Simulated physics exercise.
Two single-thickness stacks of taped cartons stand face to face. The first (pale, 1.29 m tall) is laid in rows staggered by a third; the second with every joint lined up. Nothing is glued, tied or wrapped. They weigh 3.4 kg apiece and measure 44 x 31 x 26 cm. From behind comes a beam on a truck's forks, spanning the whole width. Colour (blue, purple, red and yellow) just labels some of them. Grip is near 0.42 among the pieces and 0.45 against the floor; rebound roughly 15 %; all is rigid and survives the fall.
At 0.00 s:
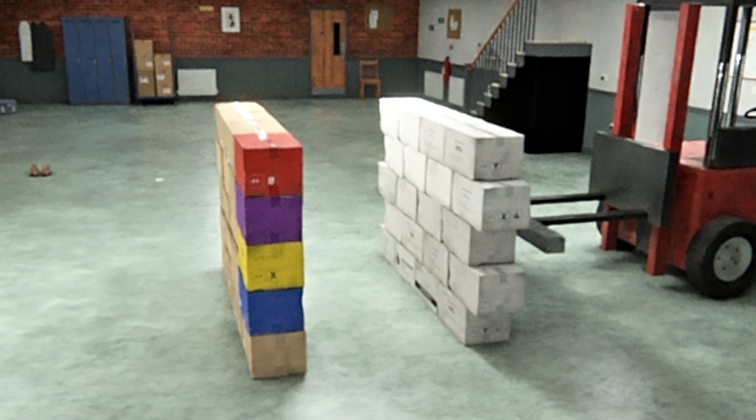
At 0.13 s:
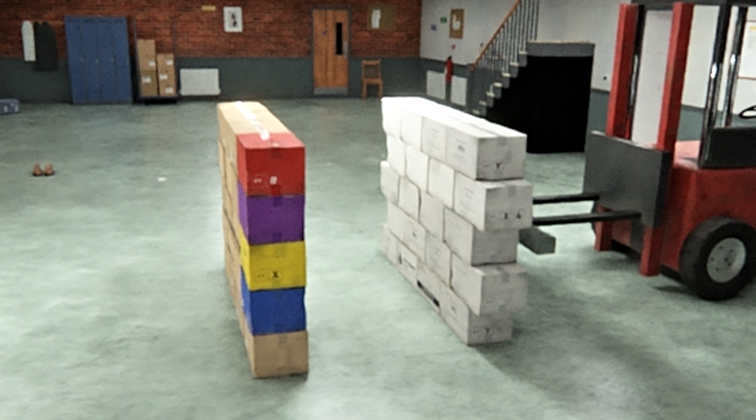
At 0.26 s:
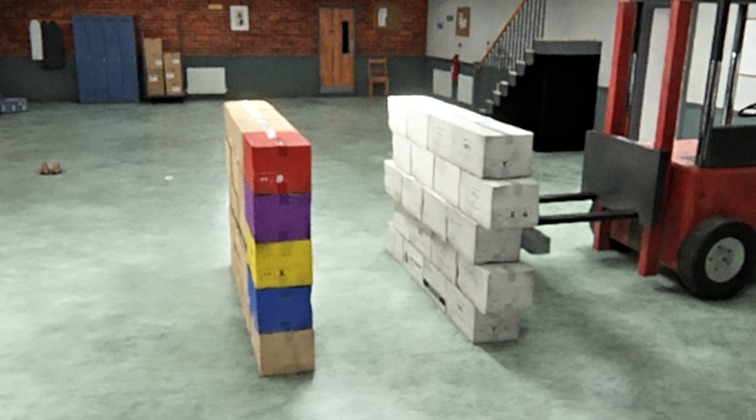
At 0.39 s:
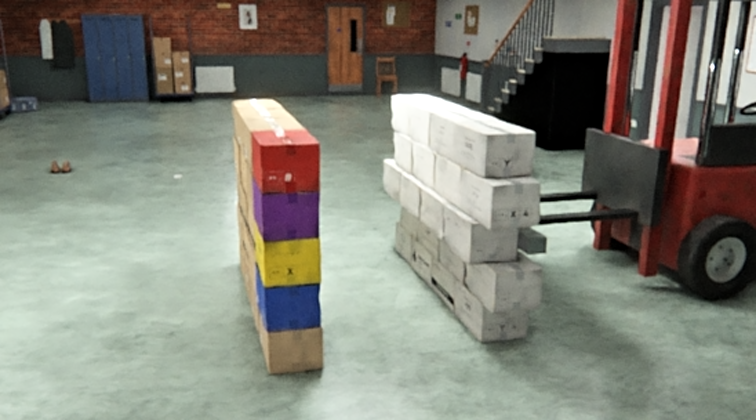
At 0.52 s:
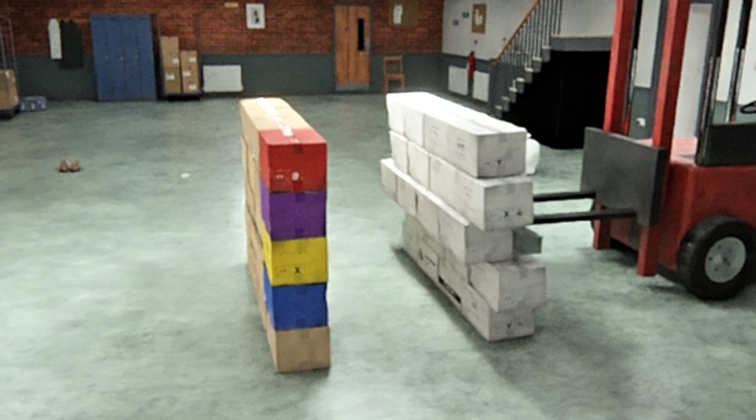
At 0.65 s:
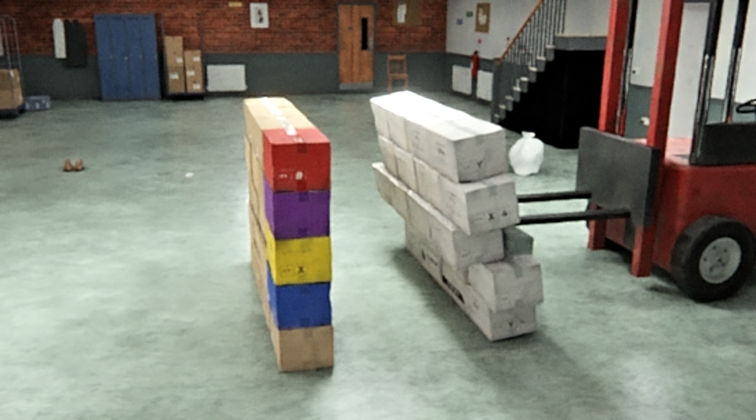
The footage shows a red forklift's forks moving left into a wall of white cartons, shoving its upper rows leftward over the lower ones toward a nearby stack with red, purple, yellow and blue ends, which stays standing.
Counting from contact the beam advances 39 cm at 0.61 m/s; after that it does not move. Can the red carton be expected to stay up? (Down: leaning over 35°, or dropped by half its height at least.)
That carton remains up.
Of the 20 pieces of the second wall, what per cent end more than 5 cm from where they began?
Shifted: 25 per cent.
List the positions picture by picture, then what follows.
In the first frame (we follow the side turned to the camera; the camera pans a little), beam (555, 246) 13 cm from the wall; red carton (274, 172); blue carton (277, 312); purple carton (274, 220); no other piece has moved.
The second frame shows beam (545, 247) 55 mm from the wall; red carton (276, 172).
The third frame shows beam (540, 247) 24 mm in; red carton (283, 170).
The fourth frame shows beam (536, 246) 10 cm in; red carton (291, 169).
The fifth frame shows beam (531, 246) 18 cm in; red carton (298, 168).
The sixth frame shows beam (522, 247) 26 cm in; red carton (302, 167); purple carton (302, 215); yellow carton (304, 262); no other piece has moved.
Around 0.74 s, 0 of the pale wall down; none of the 20 cartons of the second wall down; red carton unmoved.
Around 0.92 s, 12 of the pale wall down; none of the 20 cartons of the second wall down; red carton unmoved.
Around 1.12 s, 12 of the pale wall down; none of the 20 cartons of the second wall down, 5 disturbed; red carton unmoved.
Around 1.44 s, 12 of the pale wall down; none of the 20 cartons of the second wall down, 16 disturbed; red carton displaced 46 mm; purple carton displaced 46 mm.
Finally (3.7 s), 12 of the pale wall down; none of the 20 cartons of the second wall down, 15 disturbed; red carton displaced 34 mm; blue carton displaced 25 mm; yellow carton displaced 7 cm. Seen by the last camera, middles, red carton near (290, 159), blue carton near (294, 292).
